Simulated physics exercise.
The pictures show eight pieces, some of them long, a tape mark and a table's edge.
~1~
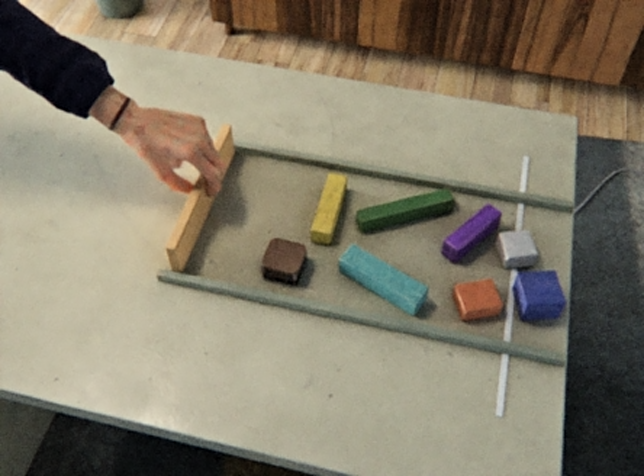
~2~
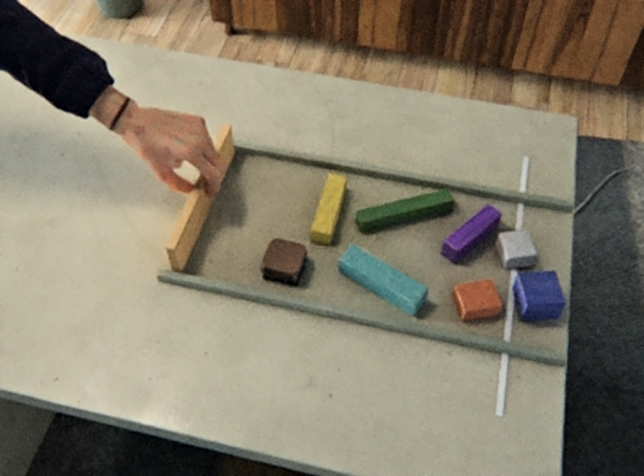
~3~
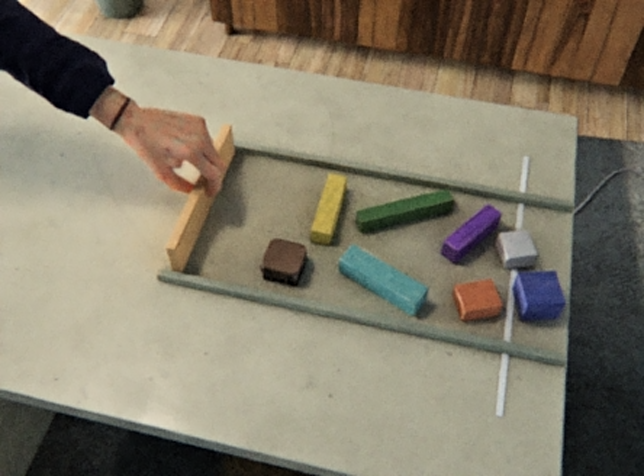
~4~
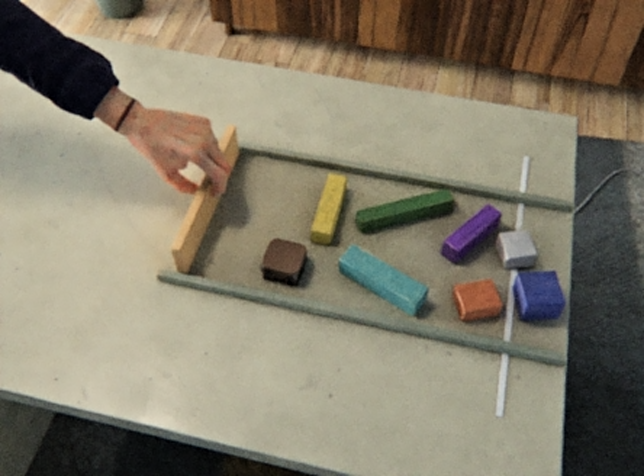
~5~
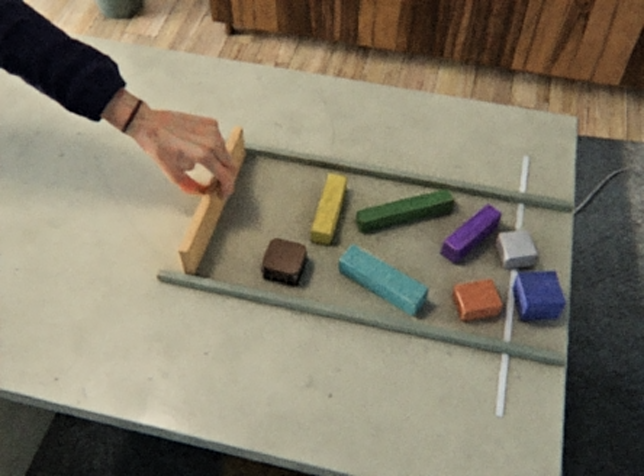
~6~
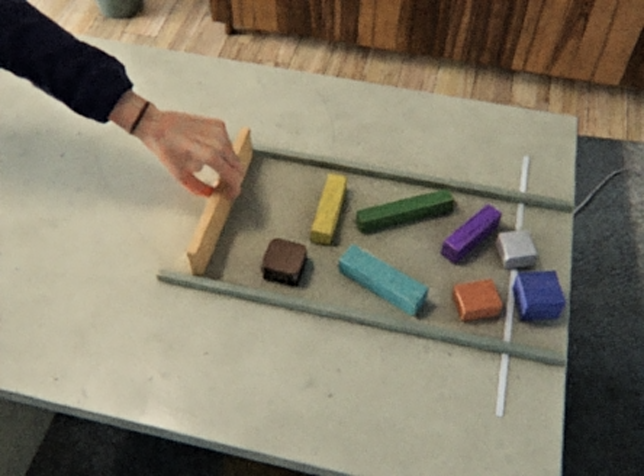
The footage shows a hand holding a wooden board upright at the left of a railed tabletop lane and sliding it slightly right, while eight coloured pieces, including a brown block and a turquoise bar, stay still.
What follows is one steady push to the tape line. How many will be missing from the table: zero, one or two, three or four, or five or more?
The number that fall off is three or four.
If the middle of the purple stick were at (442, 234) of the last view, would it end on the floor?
It does not fall.
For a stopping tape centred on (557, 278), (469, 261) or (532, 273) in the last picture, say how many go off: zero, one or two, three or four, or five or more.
One after another: Five or over; one or two; 5 or more.
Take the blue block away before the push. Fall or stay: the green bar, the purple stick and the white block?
The green bar is kept; the purple stick remains up; the white block drops off.
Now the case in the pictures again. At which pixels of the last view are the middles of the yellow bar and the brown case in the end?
About (527, 249), and the other about (531, 311).
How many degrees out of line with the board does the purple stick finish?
Some 0 degrees.
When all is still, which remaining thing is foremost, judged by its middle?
The purple stick ends nearest.
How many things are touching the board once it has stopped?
The number is 2.
Early on, none off yet; blue block at rest near (538, 295); white block at rest near (516, 249); orange block at rest near (480, 301).
Finally, the number that fall off is three or four; lost, turquoise bar, orange block, white block and blue block.
